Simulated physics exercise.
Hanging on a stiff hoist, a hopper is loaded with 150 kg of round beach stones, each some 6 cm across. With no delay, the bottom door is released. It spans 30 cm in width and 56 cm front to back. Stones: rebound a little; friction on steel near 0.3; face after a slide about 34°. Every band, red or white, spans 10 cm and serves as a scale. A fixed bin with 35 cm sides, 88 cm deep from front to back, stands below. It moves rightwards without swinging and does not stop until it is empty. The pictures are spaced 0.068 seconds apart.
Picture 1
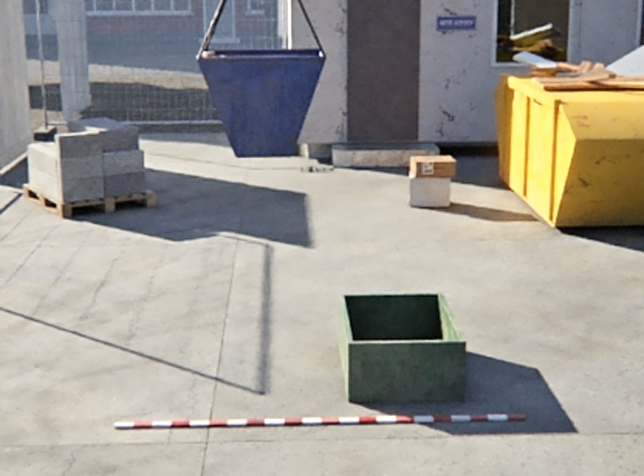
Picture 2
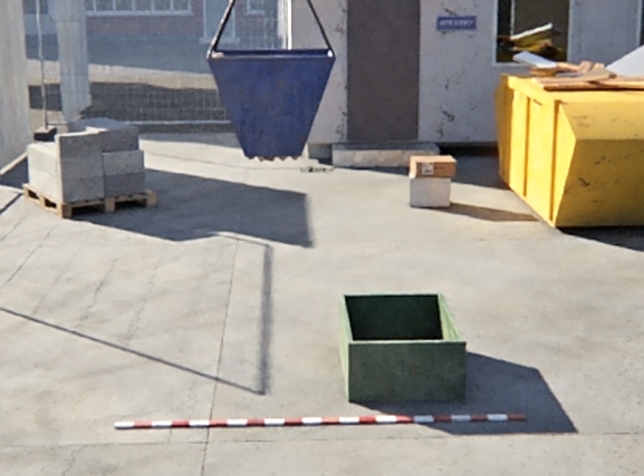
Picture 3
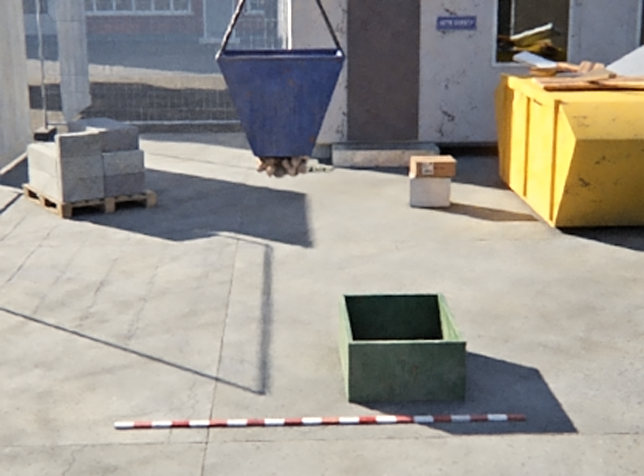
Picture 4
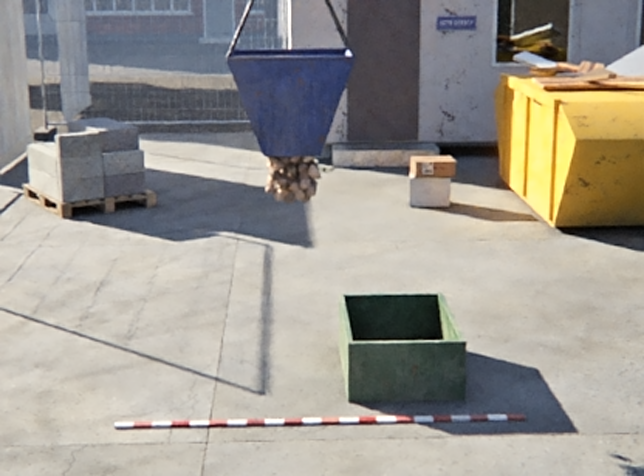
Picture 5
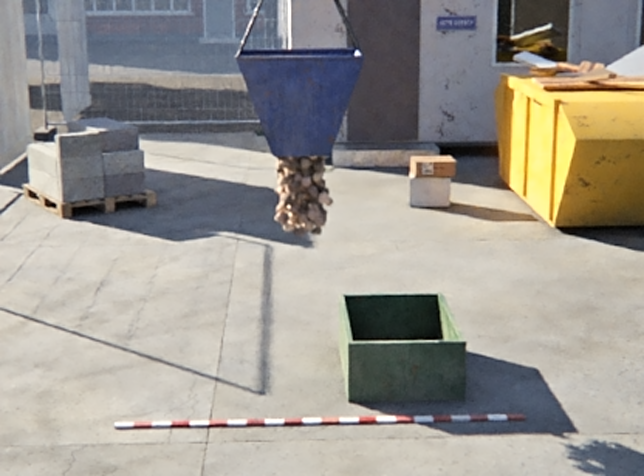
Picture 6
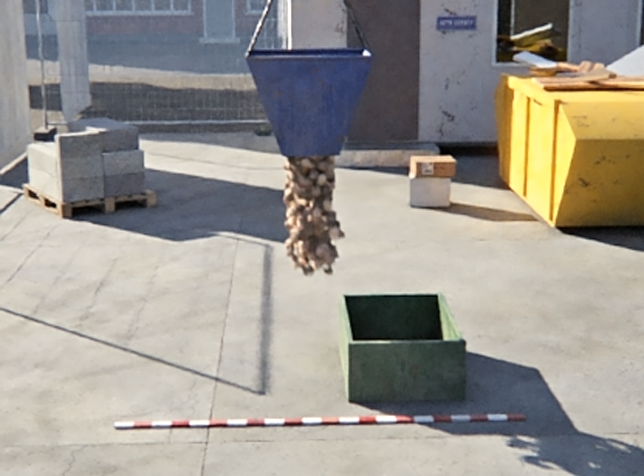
A blue hopper hangs from two dark straps above a sunlit concrete yard, seen from a raised, unmoving viewpoint facing a pale building and wire fence. Grey blocks sit on a pallet at left, a yellow skip stands at right, and an open green box lies behind a red-and-white striped pole. The hopper glides steadily rightward as round brownish stones emerge underneath and pour down in a lengthening column.
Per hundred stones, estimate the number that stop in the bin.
Roughly 59 of every hundred stones stop there.
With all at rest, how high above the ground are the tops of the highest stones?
The topmost stones rest about 22 cm above the ground.
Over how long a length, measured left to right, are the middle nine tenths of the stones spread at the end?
Spread, left to right, approx 130 cm.
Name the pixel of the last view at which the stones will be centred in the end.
Pixel position of the middle approx (367, 361).
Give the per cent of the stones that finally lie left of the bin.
I'd put it at roughly 40 in a hundred.
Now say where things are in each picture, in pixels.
In the first frame, the outlet is at (263, 147); nothing has dropped yet.
In the second frame, the outlet is at (273, 147); 3 % is out.
In the third frame, the outlet is at (282, 147); 13 % is out, the lowest stones still above the rim at (280, 168), 126 cm up.
In the fourth frame, the outlet is at (292, 147); 26 % is out, the lowest stones still above the rim at (290, 192), 111 cm up.
In the fifth frame, the outlet is at (301, 147); 39 % is out, the lowest stones still above the rim at (300, 224), 93 cm up.
In the sixth frame, the outlet is at (311, 147); 53 % is out, the lowest stones still above the rim at (310, 263), 69 cm up.
Then, 0.4 s after the last picture, 0 % in the hopper, 45 % falling or lying left of the bin, 55 % falling or lying in the bin; the stones farthest right are at (419, 358).
Then, 0.8 s after the last picture, 0 % in the hopper, 40 % falling or lying left of the bin, 59 % falling or lying in the bin; the stones farthest right are at (441, 345).
Then, 1.4 s after the last picture, 0 % in the hopper, 40 % falling or lying left of the bin, 59 % falling or lying in the bin; the stones farthest right are at (439, 340).
Then, 2.3 s after the last picture, 0 % in the hopper, 40 % falling or lying left of the bin, 59 % falling or lying in the bin; the stones farthest right are at (439, 340).
Then, 4.2 s after the last picture, 0 % in the hopper, 40 % left of the bin, 59 % in the bin; the stones farthest right are at (439, 340).
